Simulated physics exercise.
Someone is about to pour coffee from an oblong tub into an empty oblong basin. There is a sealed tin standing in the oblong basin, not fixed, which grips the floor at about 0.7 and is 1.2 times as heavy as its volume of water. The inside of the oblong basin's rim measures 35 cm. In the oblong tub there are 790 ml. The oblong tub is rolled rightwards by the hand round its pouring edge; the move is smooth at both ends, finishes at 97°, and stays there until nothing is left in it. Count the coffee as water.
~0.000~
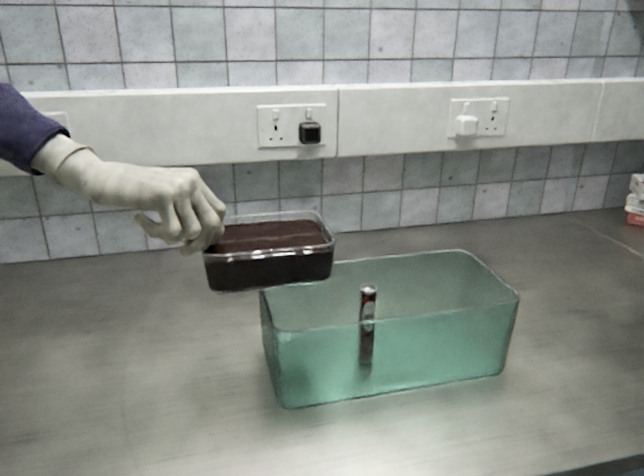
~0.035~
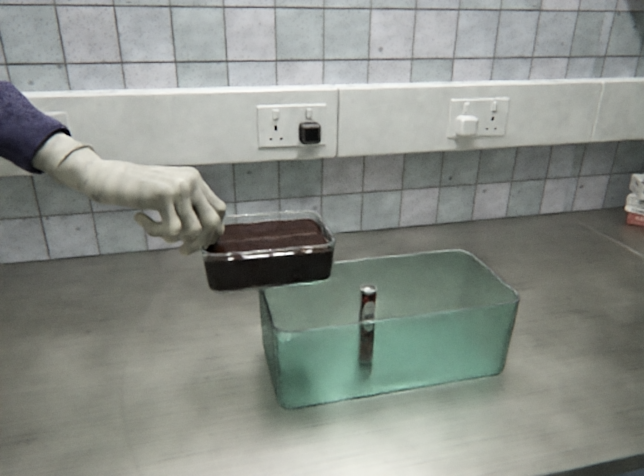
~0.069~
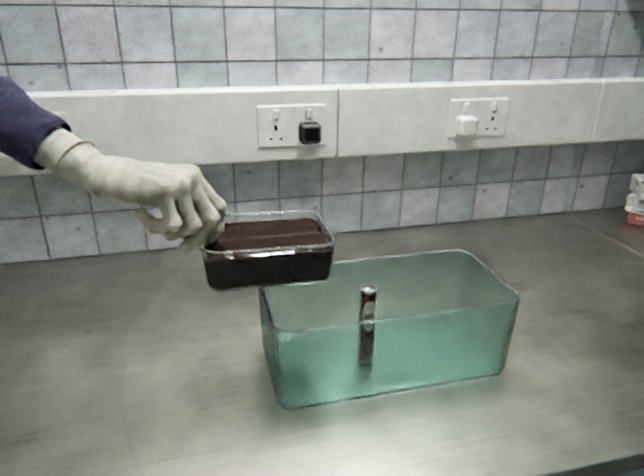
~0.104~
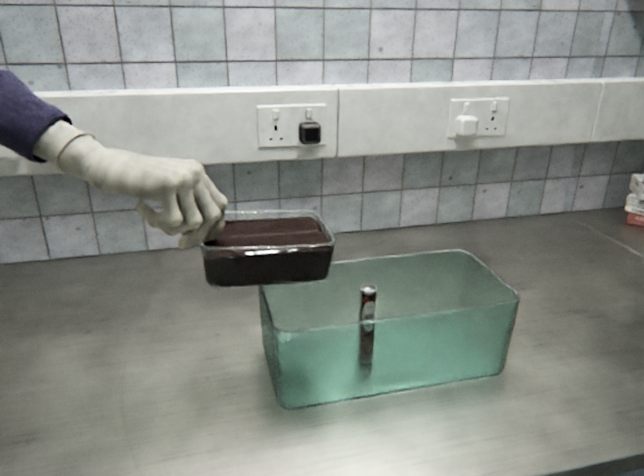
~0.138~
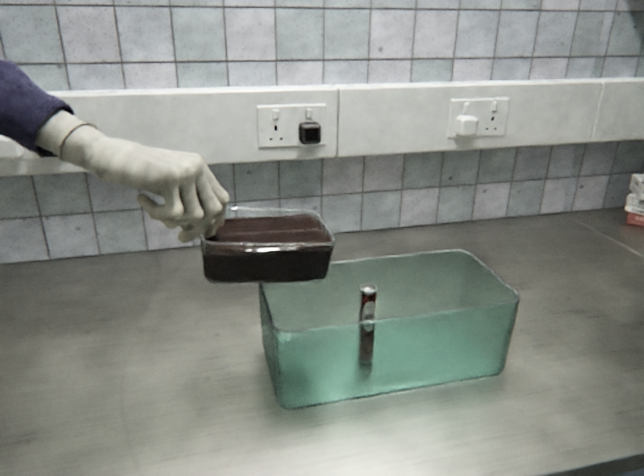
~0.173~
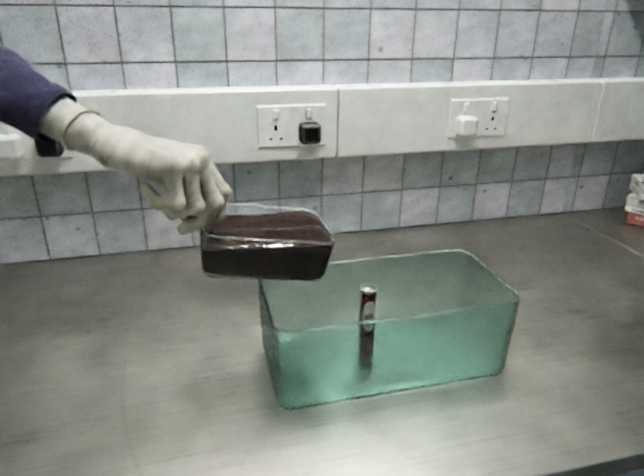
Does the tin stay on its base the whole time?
It is going to cope.
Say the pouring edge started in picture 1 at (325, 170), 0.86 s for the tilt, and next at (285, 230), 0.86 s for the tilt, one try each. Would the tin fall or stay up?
In the first try it remains standing; in the second it comes down.
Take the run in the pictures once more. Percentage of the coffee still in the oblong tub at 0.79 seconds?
Share remaining: Approx. 4 %.
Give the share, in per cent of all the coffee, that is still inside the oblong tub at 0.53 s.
About 42 per cent.
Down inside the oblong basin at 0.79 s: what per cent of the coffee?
Value: Approx. 88 %.
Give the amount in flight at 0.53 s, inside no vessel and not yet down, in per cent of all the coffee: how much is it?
Some 46 per cent.
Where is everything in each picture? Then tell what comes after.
It leans 0°; its right rim is at (326, 227); the coffee meets the walls at (204, 241) and (323, 230); the oblong basin's rim runs from (265, 300) to (492, 273); the tin's top is at (368, 292), in the first picture.
It leans 0°; its right rim is at (326, 227); the coffee meets the walls at (204, 241) and (323, 230), in the second picture.
It leans 2°; its right rim is at (326, 227); the coffee meets the walls at (203, 240) and (323, 229), in the third picture.
It leans 3°; its right rim is at (326, 227); the coffee meets the walls at (203, 237) and (323, 228), in the fourth picture.
It leans 6°; its right rim is at (326, 227); the coffee meets the walls at (203, 235) and (323, 226), in the fifth picture.
It leans 9°; its right rim is at (325, 227); the coffee meets the walls at (202, 231) and (323, 224), in the sixth picture.
After 0.53 s the tilt is 66° and 43 per cent is still to pour; the tin stands where it began.
After 0.79 s the tilt is 95° and 4 per cent is still to pour; the tin stands where it began.
After 1.06 s the tilt is 97° and 0 per cent is still to pour; the tin stands where it began.
After 1.36 s the tilt is 97° and 0 per cent is still to pour; the tin stands where it began.
In the end the tin stands where it began.
